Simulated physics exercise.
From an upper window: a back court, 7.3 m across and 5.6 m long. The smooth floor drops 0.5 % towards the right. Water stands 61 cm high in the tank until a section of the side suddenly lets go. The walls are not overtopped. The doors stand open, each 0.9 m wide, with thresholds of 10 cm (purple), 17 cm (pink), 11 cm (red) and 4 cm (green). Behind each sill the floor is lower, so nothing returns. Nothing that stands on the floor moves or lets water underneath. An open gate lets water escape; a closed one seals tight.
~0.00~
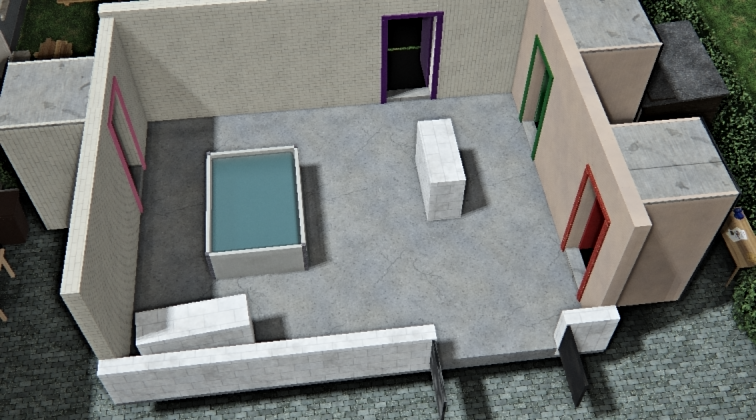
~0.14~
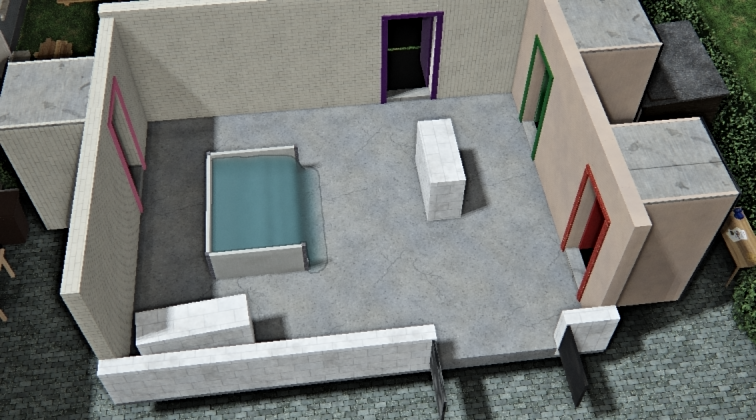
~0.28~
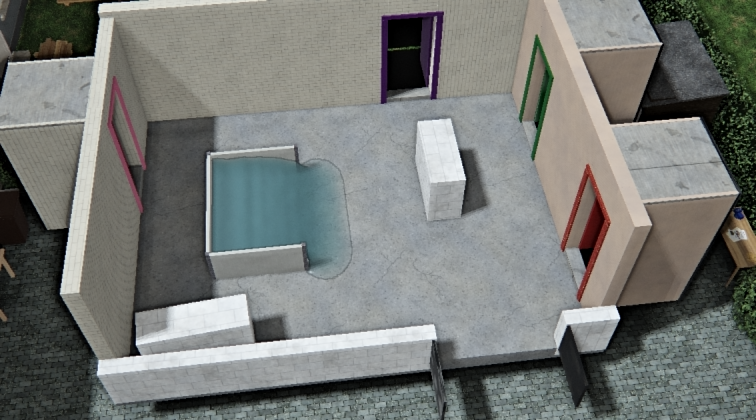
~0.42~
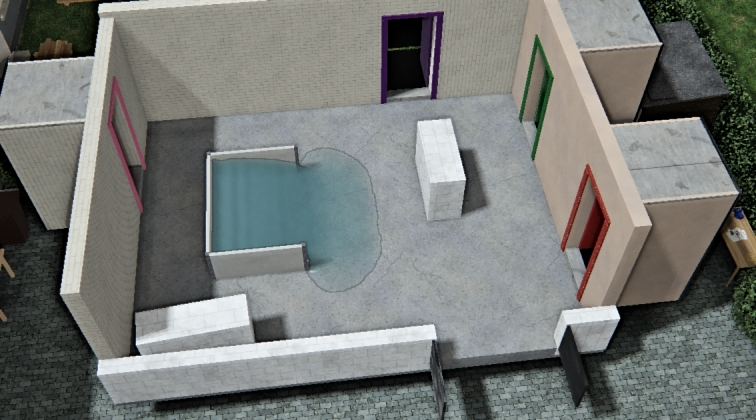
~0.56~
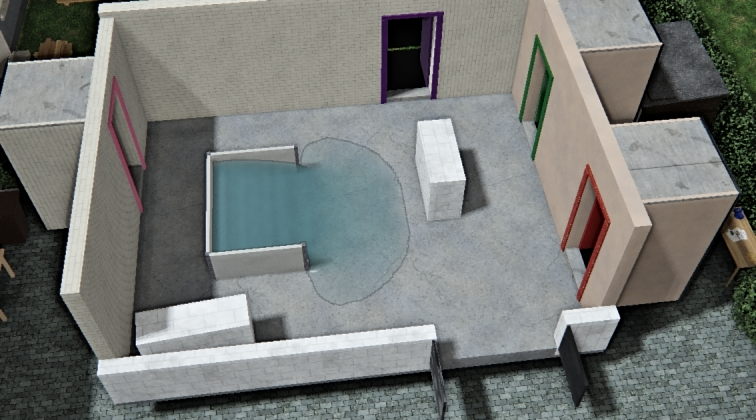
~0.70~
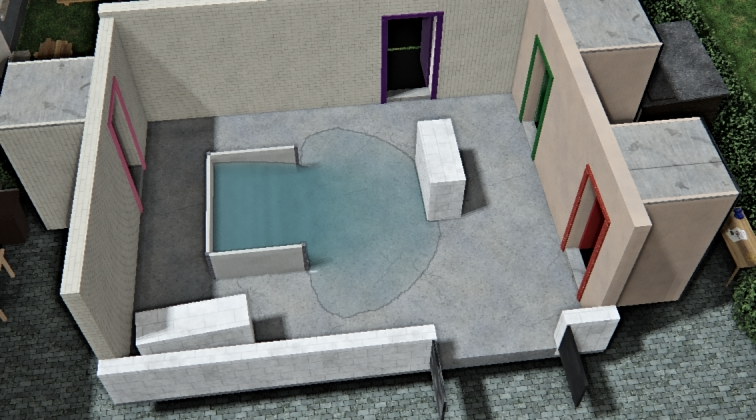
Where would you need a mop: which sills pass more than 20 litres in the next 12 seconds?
Door by door: At the purple door it exceeds the limit; at the pink door it stays under the limit; at the red door it goes over the limit; at the green door it goes over the limit.
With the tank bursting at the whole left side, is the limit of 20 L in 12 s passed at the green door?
Then: Green over.
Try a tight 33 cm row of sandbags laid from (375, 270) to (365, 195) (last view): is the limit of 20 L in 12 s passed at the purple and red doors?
Then: Purple over, red below.
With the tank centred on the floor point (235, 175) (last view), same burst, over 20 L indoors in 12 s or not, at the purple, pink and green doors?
Against that limit: Purple under, pink not over, green past it.
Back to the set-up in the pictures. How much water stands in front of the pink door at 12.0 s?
About 1.5 cm.
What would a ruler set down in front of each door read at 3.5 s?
Depths in cm: Purple 15, pink 0, red 16, green 7.
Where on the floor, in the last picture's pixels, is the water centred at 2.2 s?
Near (377, 208).
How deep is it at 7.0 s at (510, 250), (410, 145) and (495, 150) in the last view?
In that order: 6, 4 and 5 cm.
After 1.4 s water covers 35 % of the floor and is deepest (40 cm) near (411, 198); purple door not reached, pink door not reached, red door not reached, green door not reached.
After 2.2 s water covers 50 % of the floor and is deepest (28 cm) near (412, 206); purple door 18 cm at the sill, 5 L in, pink door not reached, red door 20 cm at the sill, 13 L in, green door not reached.
After 3.5 s water covers 55 % of the floor and is deepest (20 cm) near (505, 93); purple door 15 cm at the sill, 65 L in, pink door not reached, red door 16 cm at the sill, 45 L in, green door 7 cm at the sill, 2 L in.
After 7.0 s water covers 80 % of the floor and is deepest (10 cm) near (535, 187); purple door 5 cm at the sill, 77 L in, pink door 2 cm at the sill, 0 L in, red door 7 cm at the sill, 53 L in, green door 7 cm at the sill, 26 L in.
After 12.0 s water covers 90 % of the floor and is deepest (6 cm) near (223, 370); purple door 4 cm at the sill, 77 L in, pink door 2 cm at the sill, 0 L in, red door 5 cm at the sill, 53 L in, green door 5 cm at the sill, 43 L in.
